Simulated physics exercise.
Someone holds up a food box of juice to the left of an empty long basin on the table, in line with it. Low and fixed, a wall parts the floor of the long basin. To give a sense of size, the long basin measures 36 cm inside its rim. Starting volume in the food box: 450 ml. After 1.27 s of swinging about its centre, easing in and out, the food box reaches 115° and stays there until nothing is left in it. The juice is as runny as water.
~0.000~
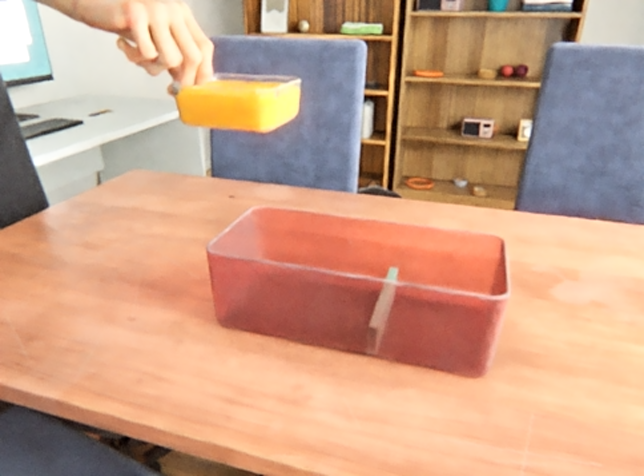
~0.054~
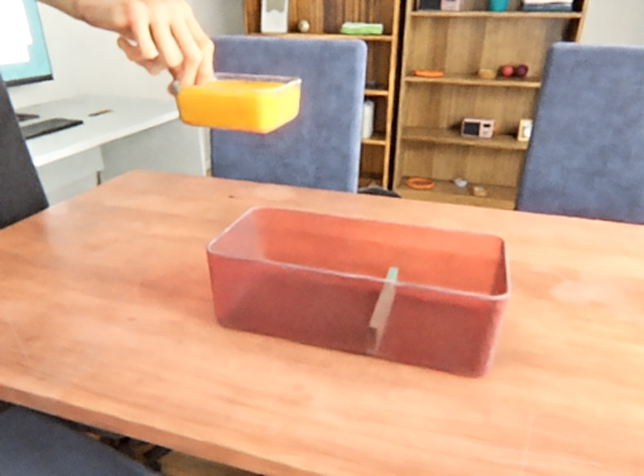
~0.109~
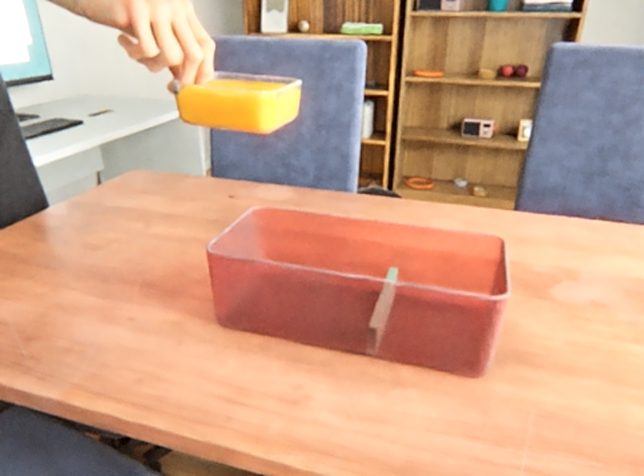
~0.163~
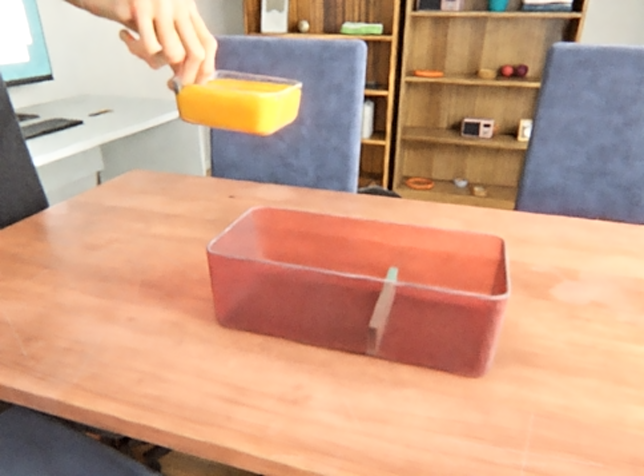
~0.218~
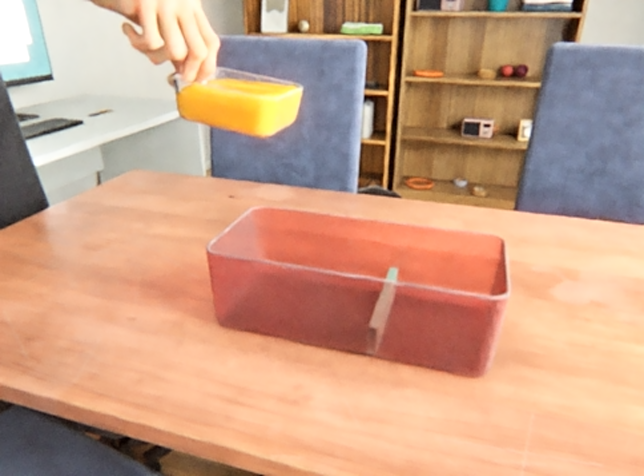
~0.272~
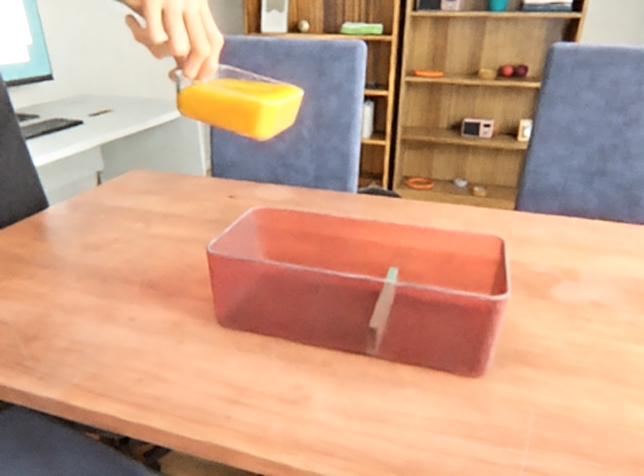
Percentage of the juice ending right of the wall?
6 per cent.
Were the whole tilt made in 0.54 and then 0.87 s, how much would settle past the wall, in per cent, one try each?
Around 5 per cent first, around 5 per cent next.
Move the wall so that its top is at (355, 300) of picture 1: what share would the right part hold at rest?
With the wall placed like that, close to 30 per cent.
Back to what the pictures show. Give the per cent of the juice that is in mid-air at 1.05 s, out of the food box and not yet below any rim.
Near 5 percent.
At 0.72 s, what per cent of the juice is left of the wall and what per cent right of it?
Left roughly 36 per cent, right roughly 0.
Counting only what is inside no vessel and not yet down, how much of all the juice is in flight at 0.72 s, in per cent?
Close to 44 per cent, I'd say.
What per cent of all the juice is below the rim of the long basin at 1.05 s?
My estimate is about 94 percent.
By 0.72 s the tilt is 70° and 19 per cent is still to pour, 36 is left of the wall and 0 right of it.
By 1.05 s the tilt is 107° and 1 per cent is still to pour, 88 is left of the wall and 5 right of it.
By 1.40 s the tilt is 115° and 0 per cent is still to pour, 93 is left of the wall and 6 right of it.
By 1.77 s the tilt is 115° and 0 per cent is still to pour, 93 is left of the wall and 6 right of it.
At rest 93 per cent lies left of the wall, 6 right of it and 1 outside.
